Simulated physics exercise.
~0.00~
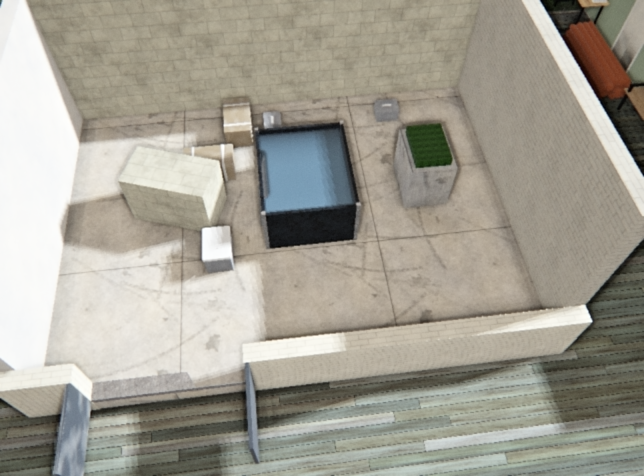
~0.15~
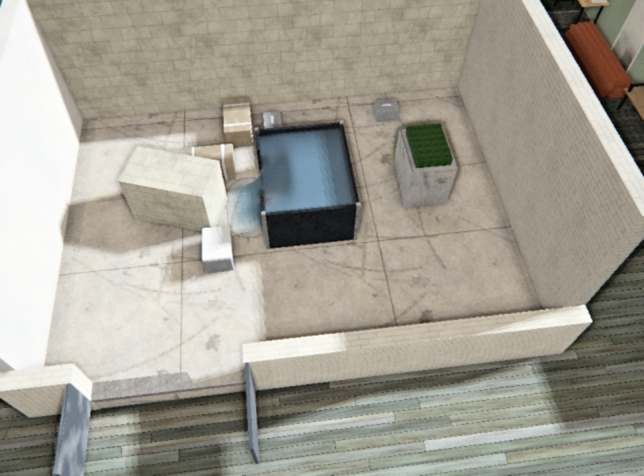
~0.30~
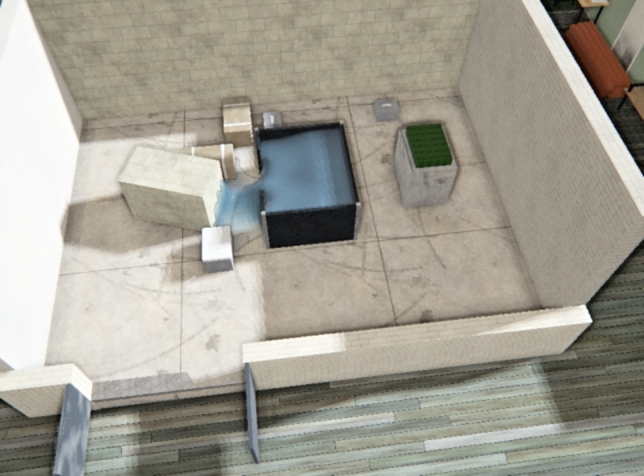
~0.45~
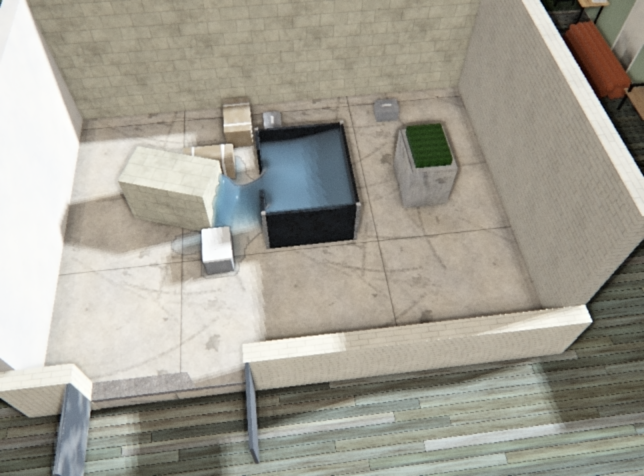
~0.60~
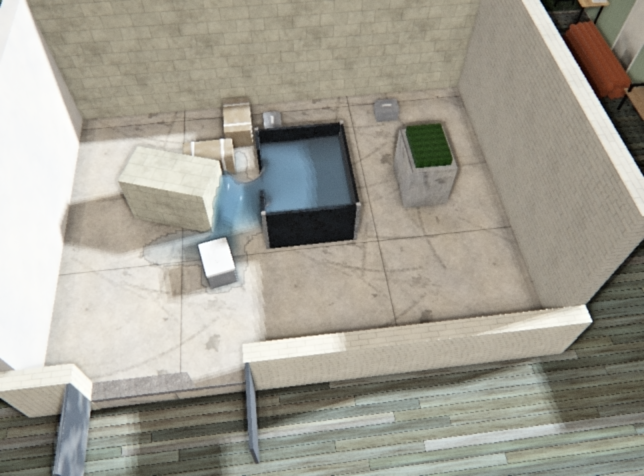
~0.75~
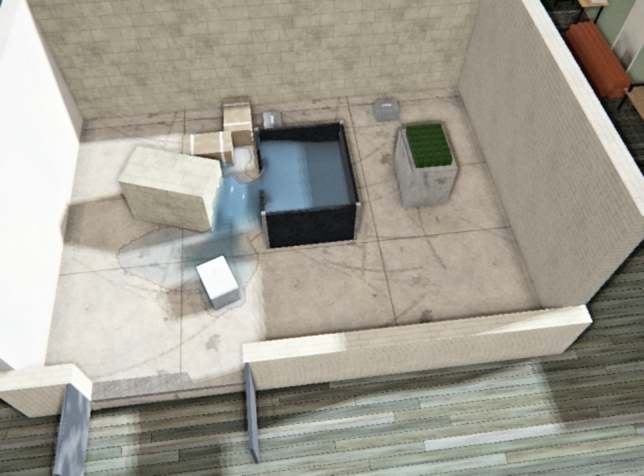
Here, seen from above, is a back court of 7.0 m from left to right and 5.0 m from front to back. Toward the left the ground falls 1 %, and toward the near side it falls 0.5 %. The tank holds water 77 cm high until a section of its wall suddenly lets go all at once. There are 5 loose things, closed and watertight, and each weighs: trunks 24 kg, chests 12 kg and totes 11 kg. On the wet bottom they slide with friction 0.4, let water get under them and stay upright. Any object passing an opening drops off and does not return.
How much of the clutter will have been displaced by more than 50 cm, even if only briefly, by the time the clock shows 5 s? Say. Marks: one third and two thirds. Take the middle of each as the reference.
We'll see a moderate share moved that far, a third to two thirds.
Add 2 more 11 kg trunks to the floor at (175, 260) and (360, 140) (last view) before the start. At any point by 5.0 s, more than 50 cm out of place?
In order: Beyond it, within it.
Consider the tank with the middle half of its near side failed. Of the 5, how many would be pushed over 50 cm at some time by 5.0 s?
Result: 0.
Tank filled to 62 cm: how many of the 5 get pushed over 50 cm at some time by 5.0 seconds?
That would make 2 of them.
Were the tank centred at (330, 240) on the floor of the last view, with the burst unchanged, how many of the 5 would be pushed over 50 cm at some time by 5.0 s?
Count: 1.
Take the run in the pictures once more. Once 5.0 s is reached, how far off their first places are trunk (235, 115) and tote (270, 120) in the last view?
The first ends 30 centimetres from its start and the second 0 centimetres.
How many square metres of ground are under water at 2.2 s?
I'd estimate close to 19 m2.
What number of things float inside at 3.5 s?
By my count, 1.
After 1.1 s 2 of 5 are over 50 cm from their spots; 0 afloat.
After 2.2 s 2 of 5 are over 50 cm from their spots; 0 afloat.
After 3.5 s 2 of 5 are over 50 cm from their spots; 1 afloat.
After 5.0 s 2 of 5 are over 50 cm from their spots, and 2 have been at some point; 0 afloat.
